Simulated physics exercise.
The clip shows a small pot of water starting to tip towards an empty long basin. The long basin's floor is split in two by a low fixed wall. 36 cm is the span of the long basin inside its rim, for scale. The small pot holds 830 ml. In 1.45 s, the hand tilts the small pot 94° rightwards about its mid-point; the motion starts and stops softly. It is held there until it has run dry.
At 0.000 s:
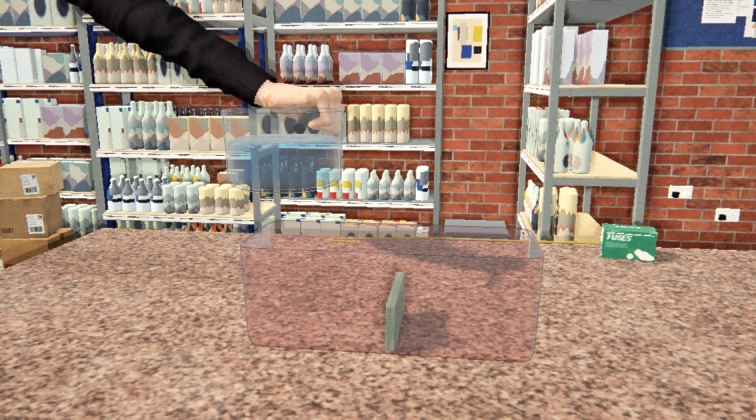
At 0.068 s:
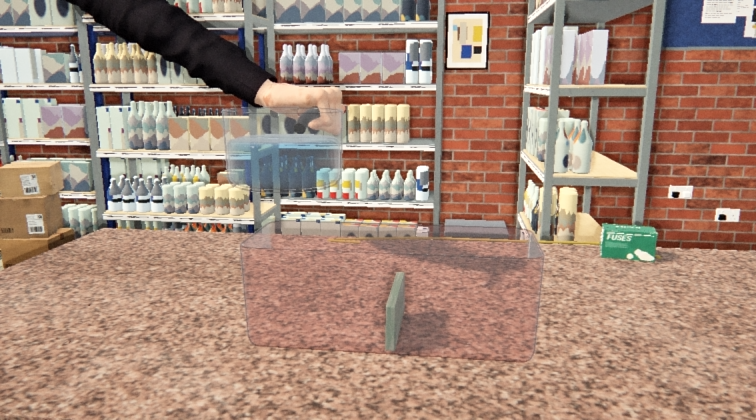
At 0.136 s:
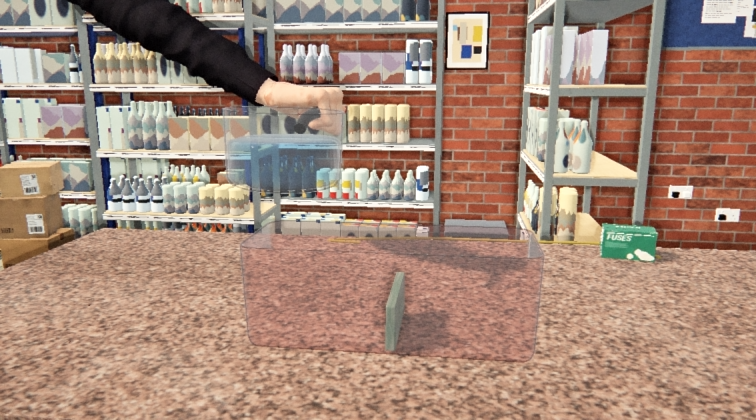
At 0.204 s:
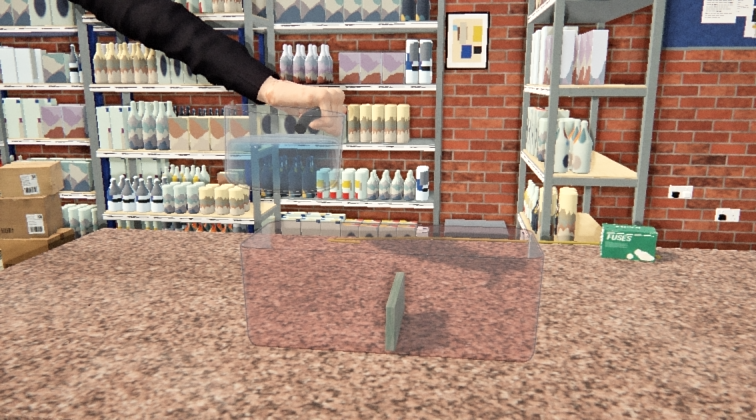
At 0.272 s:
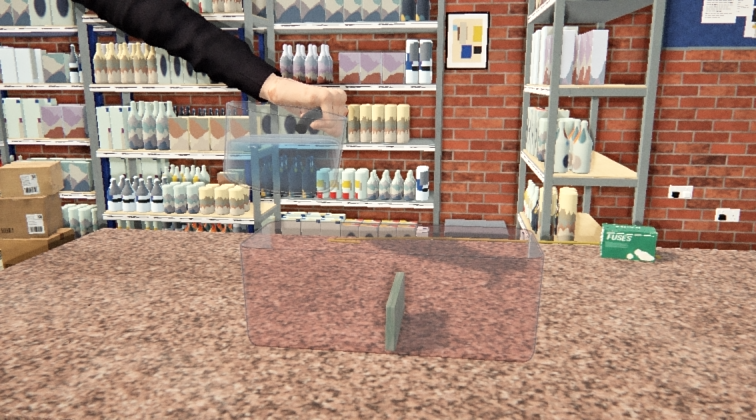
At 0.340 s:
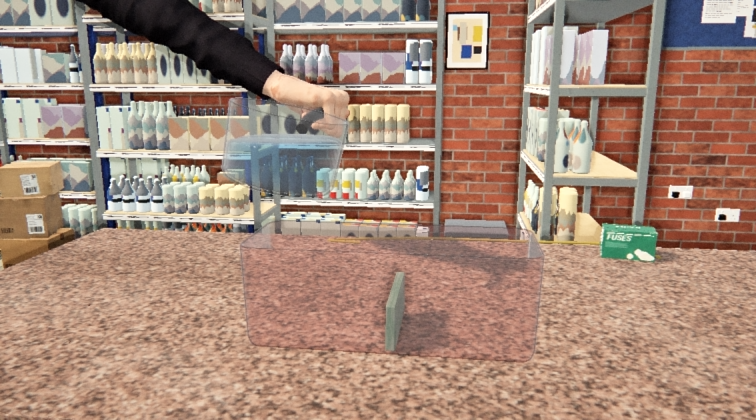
A hand slowly tilts a small clear pot of water slightly rightwards above a long basin.
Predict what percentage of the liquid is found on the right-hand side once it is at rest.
About 38 % is on the right.
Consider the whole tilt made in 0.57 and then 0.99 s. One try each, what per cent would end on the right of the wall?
It comes to 15 per cent, and then 30 per cent.
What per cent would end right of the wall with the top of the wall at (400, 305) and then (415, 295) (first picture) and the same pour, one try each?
40 per cent first, 5 per cent second.
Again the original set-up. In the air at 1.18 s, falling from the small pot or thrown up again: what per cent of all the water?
Roughly 12 %.
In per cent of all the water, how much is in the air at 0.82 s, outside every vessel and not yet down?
Near 14 per cent at that moment.
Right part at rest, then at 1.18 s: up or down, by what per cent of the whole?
Net change: A rise of about 3 %.
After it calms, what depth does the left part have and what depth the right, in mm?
The left ends up at roughly 22 mm, with the right at roughly 14 mm.
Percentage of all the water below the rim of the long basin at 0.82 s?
Estimate - around 2 in a hundred parts.
After 0.82 s the tilt is 57° and 84 per cent is still to pour, 2 is left of the wall and 0 right of it.
After 1.18 s the tilt is 86° and 31 per cent is still to pour, 23 is left of the wall and 34 right of it.
After 1.55 s the tilt is 94° and 6 per cent is still to pour, 54 is left of the wall and 37 right of it.
After 1.95 s the tilt is 94° and 1 per cent is still to pour, 61 is left of the wall and 38 right of it.
In the end 62 per cent lies left of the wall, 38 right of it and 0 outside.
